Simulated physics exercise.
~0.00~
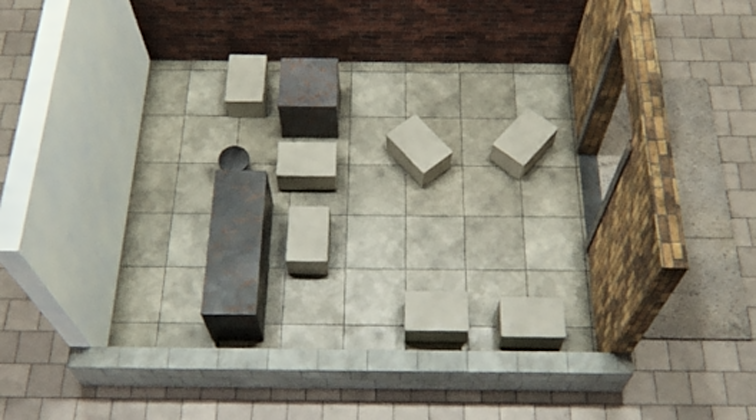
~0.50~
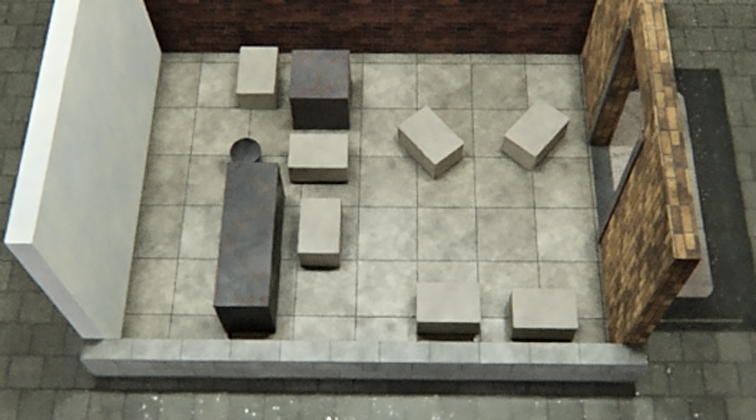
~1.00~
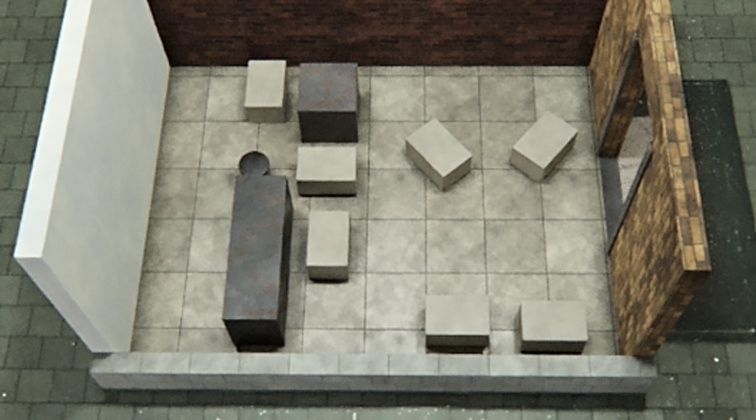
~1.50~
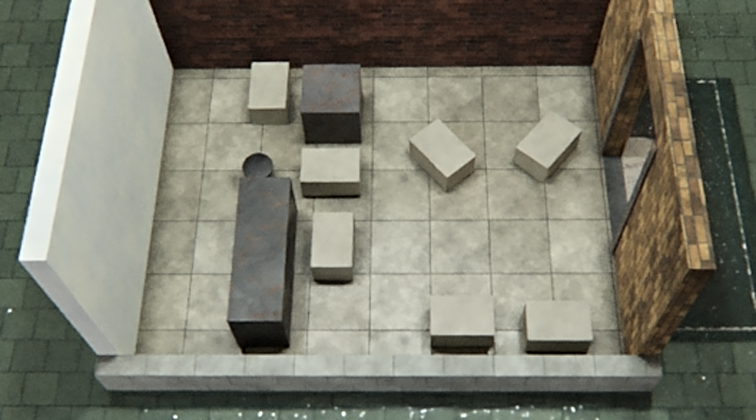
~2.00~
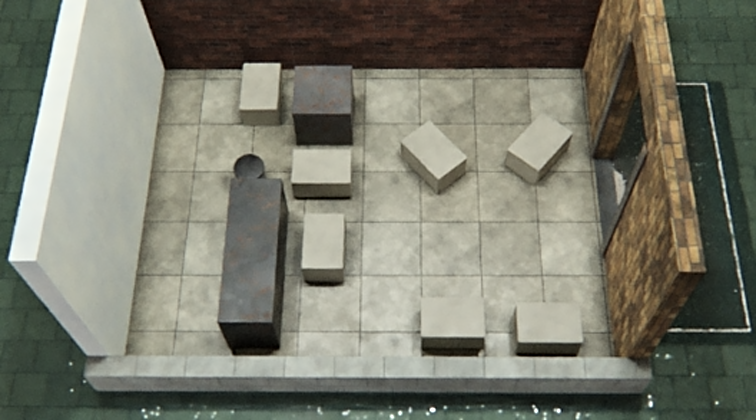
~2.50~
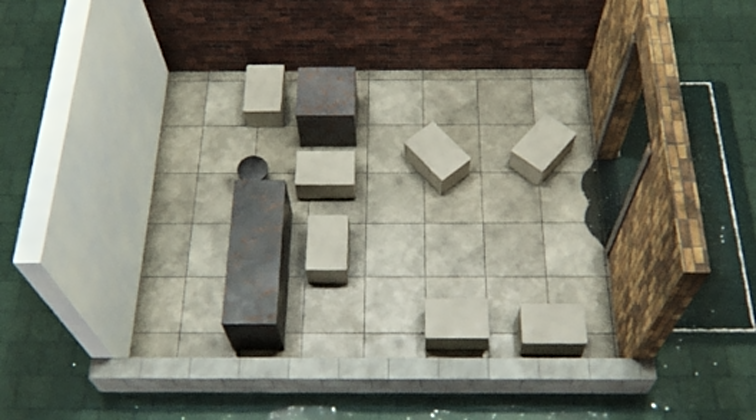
Ground-floor office seen from high up, pale crates staying still as dark water spreads outside and begins entering at the right-hand doorway.
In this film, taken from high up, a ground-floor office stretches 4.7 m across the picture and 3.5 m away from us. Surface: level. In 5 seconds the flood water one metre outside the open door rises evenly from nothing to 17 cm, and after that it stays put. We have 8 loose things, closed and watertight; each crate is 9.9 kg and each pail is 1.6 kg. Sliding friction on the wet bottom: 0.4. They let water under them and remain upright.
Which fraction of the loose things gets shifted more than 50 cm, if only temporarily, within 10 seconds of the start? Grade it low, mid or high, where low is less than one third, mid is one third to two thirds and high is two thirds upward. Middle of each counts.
Grade: Mid.
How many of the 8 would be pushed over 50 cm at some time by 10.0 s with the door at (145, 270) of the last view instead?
Then it comes to 1.
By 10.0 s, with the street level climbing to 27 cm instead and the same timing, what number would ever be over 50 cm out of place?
So the tally would be 8.
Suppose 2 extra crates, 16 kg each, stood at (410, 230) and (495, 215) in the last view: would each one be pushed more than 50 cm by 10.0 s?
Taking them in order, the first is within that distance and the second is within that distance.
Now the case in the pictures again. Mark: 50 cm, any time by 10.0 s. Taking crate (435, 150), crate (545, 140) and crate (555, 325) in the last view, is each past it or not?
One by one in that order: Above; above; below.
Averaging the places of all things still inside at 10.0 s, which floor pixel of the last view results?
I'd say about (348, 197) in the last view.
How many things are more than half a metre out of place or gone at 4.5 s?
By that point, 0.
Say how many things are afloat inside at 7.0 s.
Then: 0.
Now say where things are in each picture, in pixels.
A crate at (533, 317), on the bottom; a crate at (419, 143), on the bottom; water covers 0.0 m2; 0 of 8 have shifted, in the first picture.
A crate at (545, 308) rests on the ground; a crate at (431, 135) rests on the ground; 0.0 m2 under water; 0 of 8 have shifted, in the second picture.
A crate at (554, 320), on the bottom; a crate at (439, 147) rests on the ground; 0.0 m2 under water; 0 of 8 have shifted, in the third picture.
A crate at (559, 320), on the bottom; a crate at (443, 147), on the bottom; 0.0 m2 under water; 0 of 8 have shifted, in the fourth picture.
A crate at (549, 322) rests on the ground; a crate at (434, 149), on the bottom; 0.0 m2 under water; 0 of 8 have shifted, in the fifth picture.
A crate at (554, 323) rests on the ground; a crate at (437, 150), on the bottom; 0.1 m2 under water; 0 of 8 have shifted, in the sixth picture.
After 3.5 s 0 of 8 are over 50 cm from their spots; 0 afloat.
After 4.5 s 0 of 8 are over 50 cm from their spots; 0 afloat.
After 7.0 s 2 of 8 are over 50 cm from their spots; 0 afloat.
After 10.0 s 5 of 8 are over 50 cm from their spots, and 5 have been at some point; 5 afloat.
